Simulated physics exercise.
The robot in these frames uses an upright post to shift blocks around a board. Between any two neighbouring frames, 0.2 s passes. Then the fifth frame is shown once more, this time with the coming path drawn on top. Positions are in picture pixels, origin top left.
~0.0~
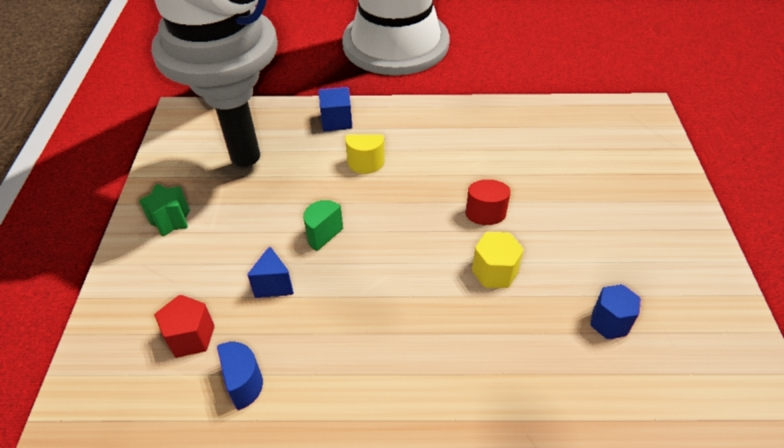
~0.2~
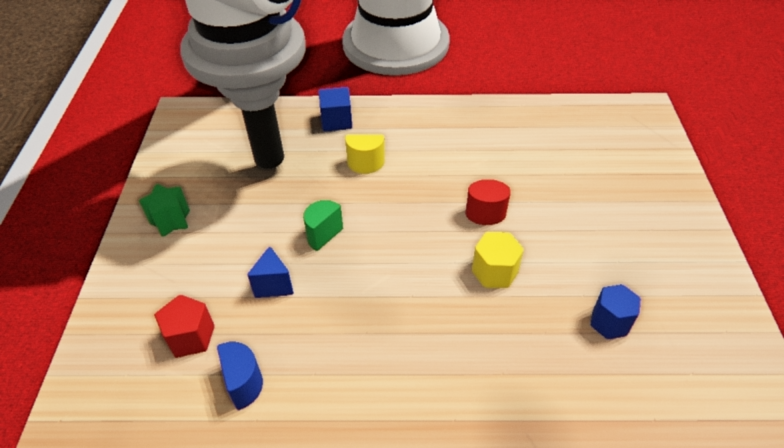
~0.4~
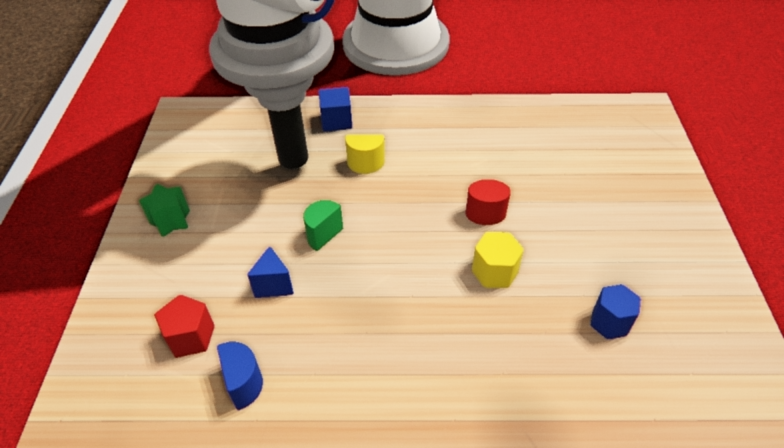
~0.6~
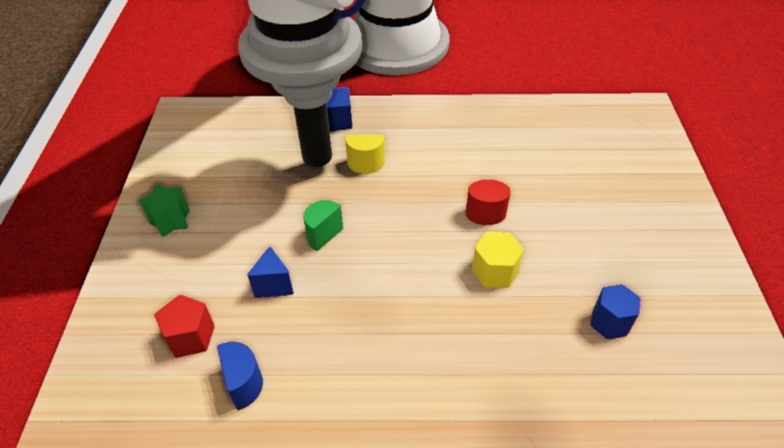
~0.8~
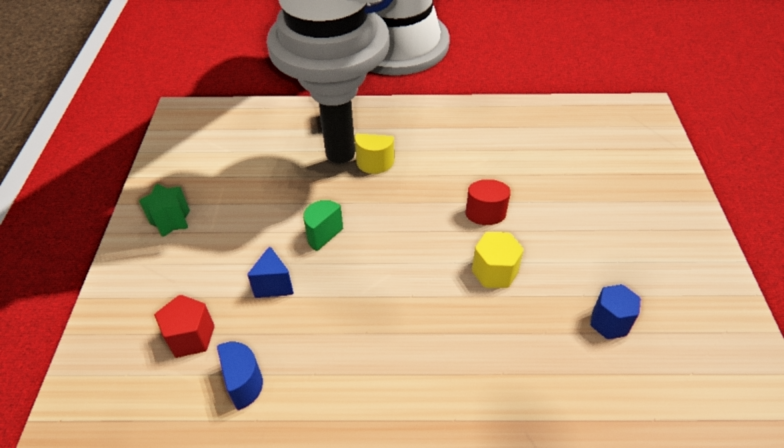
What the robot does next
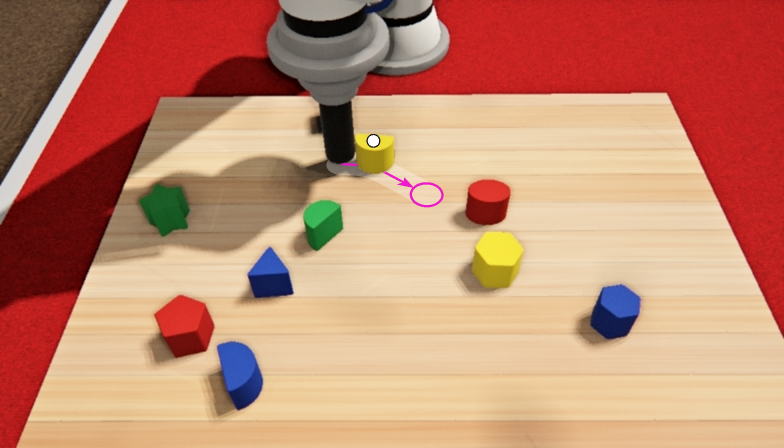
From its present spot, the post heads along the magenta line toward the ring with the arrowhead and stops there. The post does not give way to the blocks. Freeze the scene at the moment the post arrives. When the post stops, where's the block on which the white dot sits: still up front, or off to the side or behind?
Slid away.
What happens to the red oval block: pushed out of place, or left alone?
Still in place.
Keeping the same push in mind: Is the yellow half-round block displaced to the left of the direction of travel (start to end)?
Final answer: Yes.
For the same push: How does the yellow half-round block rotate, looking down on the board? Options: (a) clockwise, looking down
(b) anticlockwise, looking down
I choose b.
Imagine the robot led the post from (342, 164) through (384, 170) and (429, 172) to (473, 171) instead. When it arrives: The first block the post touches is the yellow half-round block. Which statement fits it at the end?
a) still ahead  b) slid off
That would be a.
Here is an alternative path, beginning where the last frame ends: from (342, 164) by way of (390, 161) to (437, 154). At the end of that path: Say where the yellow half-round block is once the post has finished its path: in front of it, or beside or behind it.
It is no longer ahead.
The drawn path runs from (342, 164) through (373, 168) and (400, 180) to (427, 195); the dot is on the yellow half-round block.
The first path, step by step. One third of the way, post at (373, 159); yellow half-round block at (406, 144).
Two thirds of the way, post at (400, 171); yellow half-round block at (432, 148), turned 15° anticlockwise.
At the end, post at (427, 186); yellow half-round block at (439, 148), turned 30° anticlockwise; red oval block not moved.
